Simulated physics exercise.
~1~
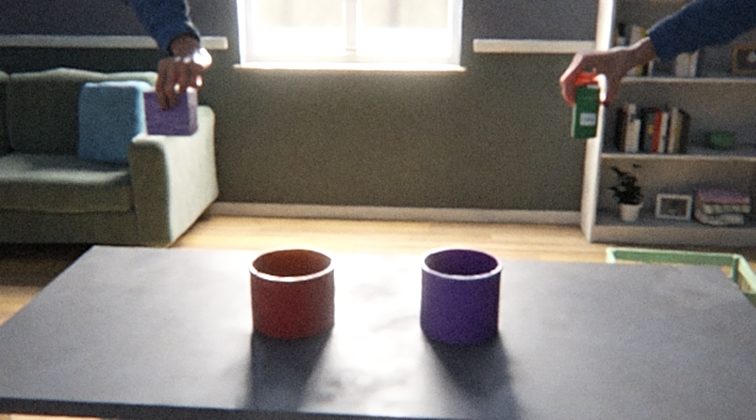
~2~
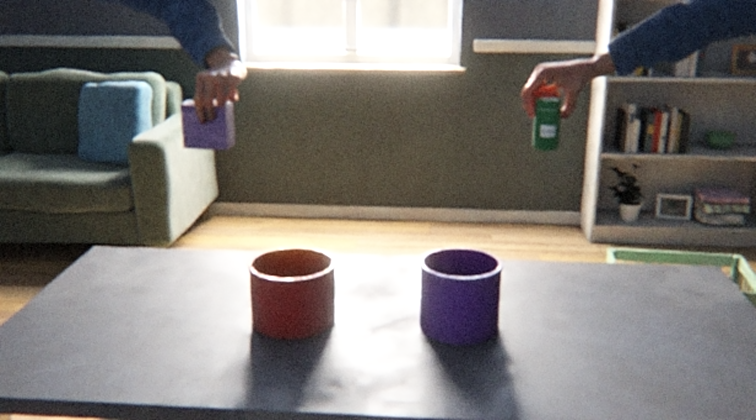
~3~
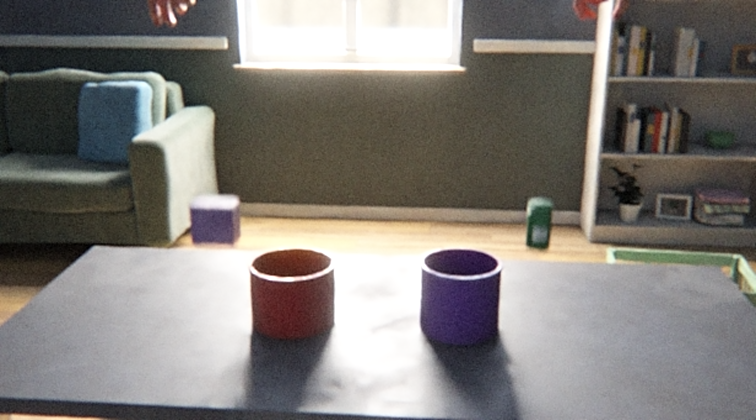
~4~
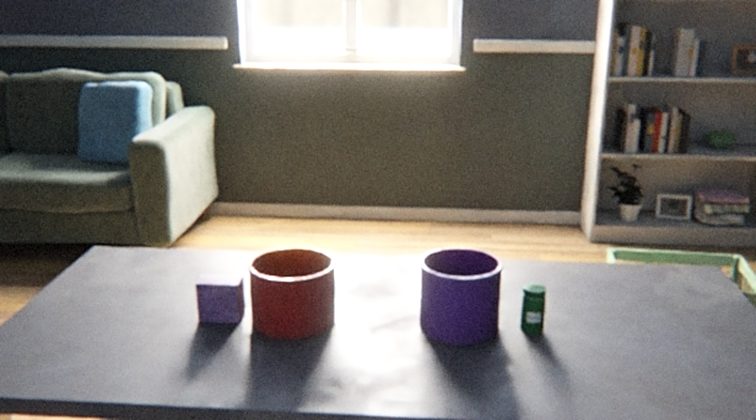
A purple block and a small green shaker were held above a table by two hands, moved inward toward a red bucket and a purple one, then dropped, and both missed, the block landing left of the red bucket and the shaker right of the purple.
